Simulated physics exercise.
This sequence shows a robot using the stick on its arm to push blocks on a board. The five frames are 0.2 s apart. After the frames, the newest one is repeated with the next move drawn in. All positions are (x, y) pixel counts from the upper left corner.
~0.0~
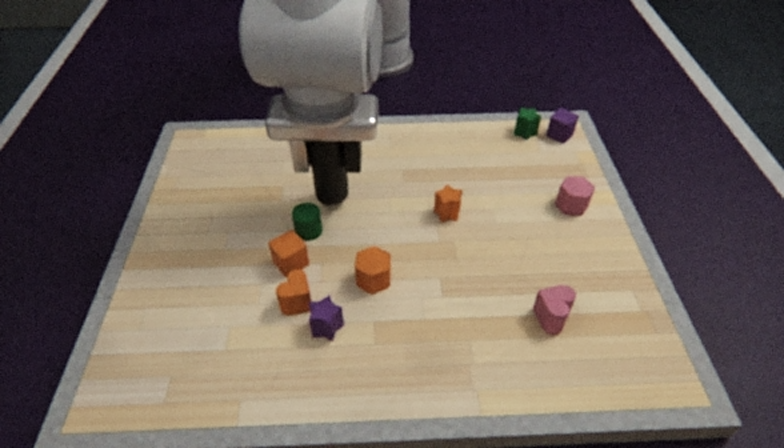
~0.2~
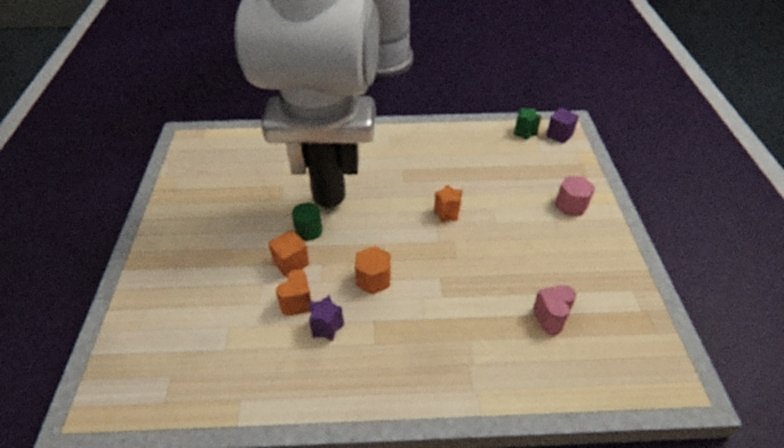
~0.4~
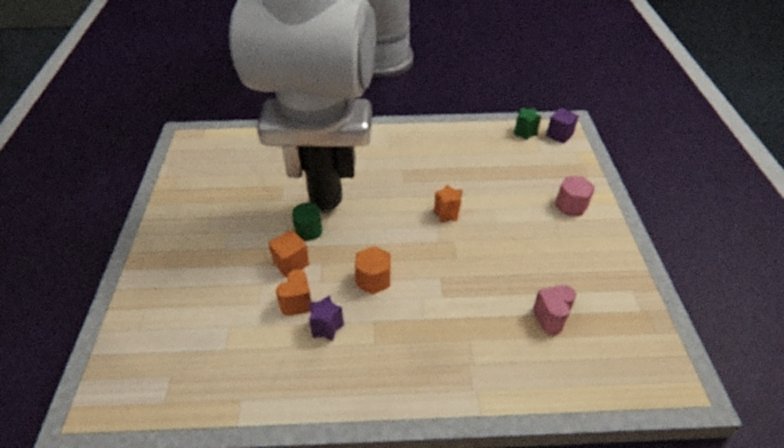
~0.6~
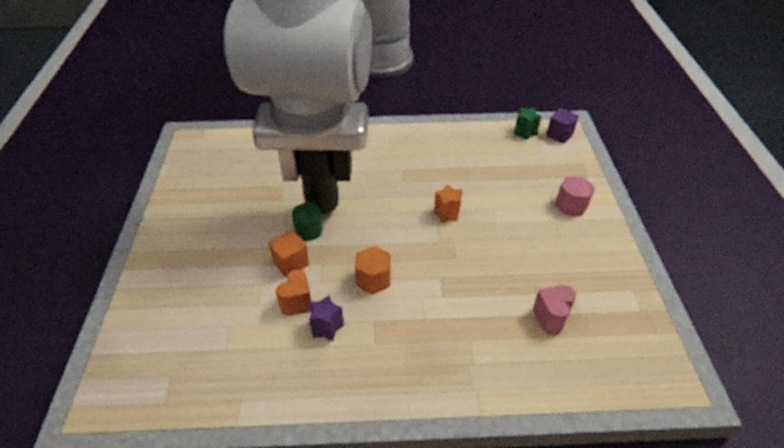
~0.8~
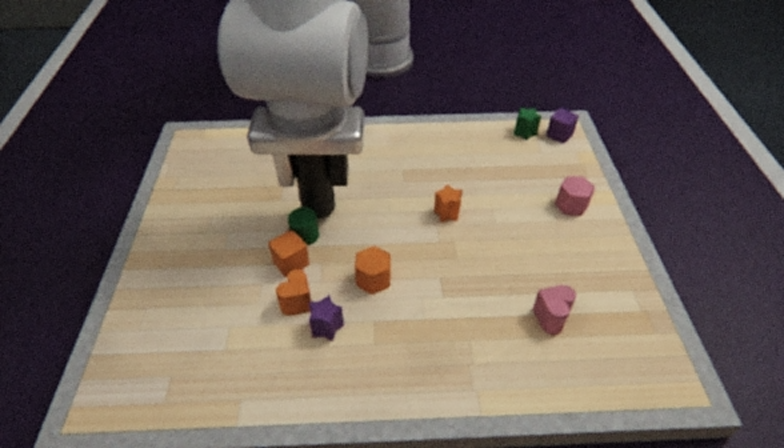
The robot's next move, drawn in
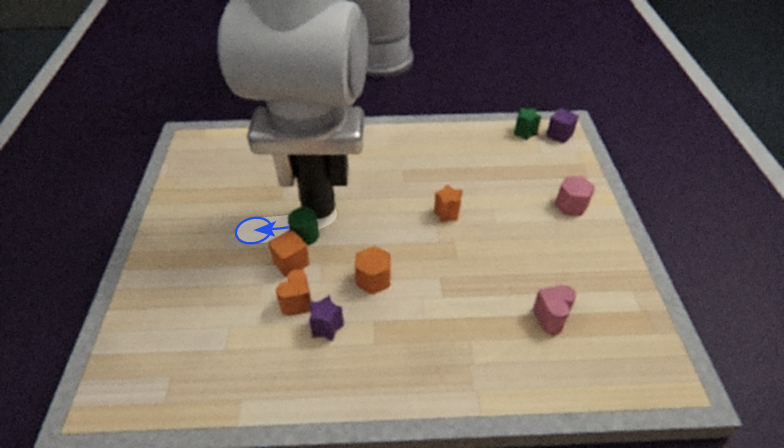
On a wooden board scattered with small colored blocks, a robot arm moved its dark stick slightly left and toward the viewer, then nudged the green round block a little toward the orange square one.
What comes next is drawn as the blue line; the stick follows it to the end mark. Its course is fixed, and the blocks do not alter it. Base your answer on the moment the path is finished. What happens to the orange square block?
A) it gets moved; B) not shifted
A: It gets moved.
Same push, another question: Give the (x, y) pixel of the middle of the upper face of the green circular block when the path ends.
It will end up at (272, 233).
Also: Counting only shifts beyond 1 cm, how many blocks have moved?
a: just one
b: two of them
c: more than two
Option b.
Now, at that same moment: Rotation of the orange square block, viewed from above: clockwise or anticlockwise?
Counter-clockwise, from overhead.
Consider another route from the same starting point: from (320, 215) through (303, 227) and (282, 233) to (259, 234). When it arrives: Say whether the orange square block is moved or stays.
Gets moved.
The line goes from (320, 215) by way of (300, 224) and (277, 229) to (254, 230).
The first path, step by step. Halfway along, stick (286, 220); orange square block (282, 257), turned 25° anticlockwise; green circular block (277, 232).
At the end, stick (252, 223); orange square block (282, 257), turned 25° anticlockwise; green circular block (272, 233).
